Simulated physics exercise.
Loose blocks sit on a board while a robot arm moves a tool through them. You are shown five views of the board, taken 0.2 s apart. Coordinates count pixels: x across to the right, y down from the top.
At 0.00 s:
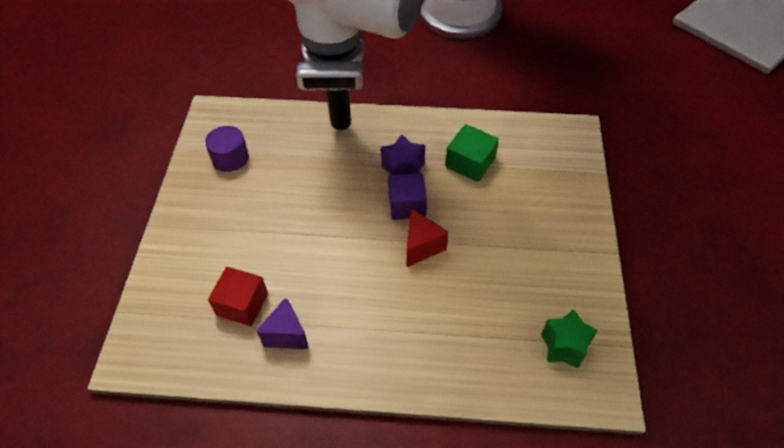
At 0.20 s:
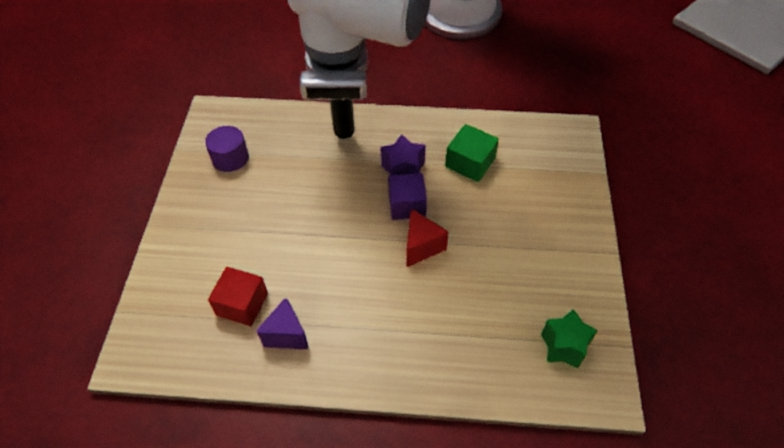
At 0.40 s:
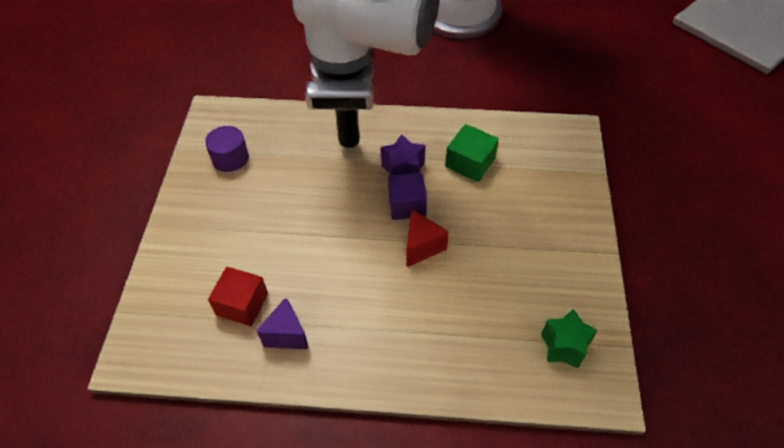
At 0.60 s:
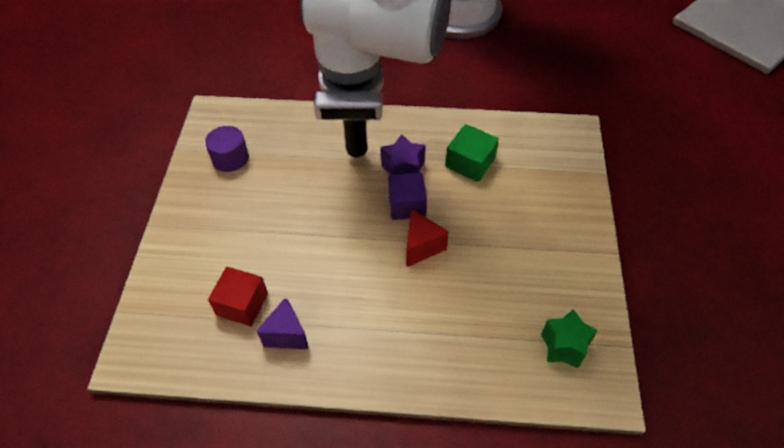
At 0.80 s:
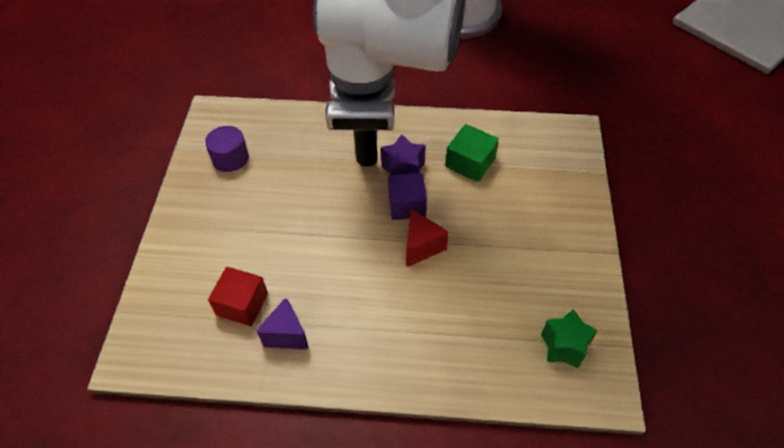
On a wooden board, a robot arm moves its black tool slightly down and right.
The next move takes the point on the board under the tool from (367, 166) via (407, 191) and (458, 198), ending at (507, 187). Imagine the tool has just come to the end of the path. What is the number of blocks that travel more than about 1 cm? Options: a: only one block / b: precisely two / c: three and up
b.
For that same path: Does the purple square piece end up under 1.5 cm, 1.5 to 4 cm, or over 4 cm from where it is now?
That block covers between 1.5 and 4 cm.
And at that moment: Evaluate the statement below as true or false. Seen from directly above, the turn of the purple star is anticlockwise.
True
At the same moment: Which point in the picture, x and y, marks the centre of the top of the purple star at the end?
The centre of its top face lies at (422, 153).
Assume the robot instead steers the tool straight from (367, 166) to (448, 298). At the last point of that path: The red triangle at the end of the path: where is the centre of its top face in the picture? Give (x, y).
It comes to (476, 273).
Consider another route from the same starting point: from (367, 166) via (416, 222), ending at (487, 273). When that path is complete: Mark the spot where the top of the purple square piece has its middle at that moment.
Its top centre lands on (473, 212).
The first path, step by step. One third of the way, tool (408, 183); purple star (419, 153), turned 40° anticlockwise; purple square piece (413, 196).
Two thirds of the way, tool (461, 190); purple star (422, 153), turned 60° anticlockwise; purple square piece (419, 201), turned 25° clockwise; red triangle (424, 234).
At the end, tool (509, 179); purple star (422, 153), turned 60° anticlockwise; purple square piece (419, 201), turned 25° clockwise; red triangle (424, 234); green square piece in place.
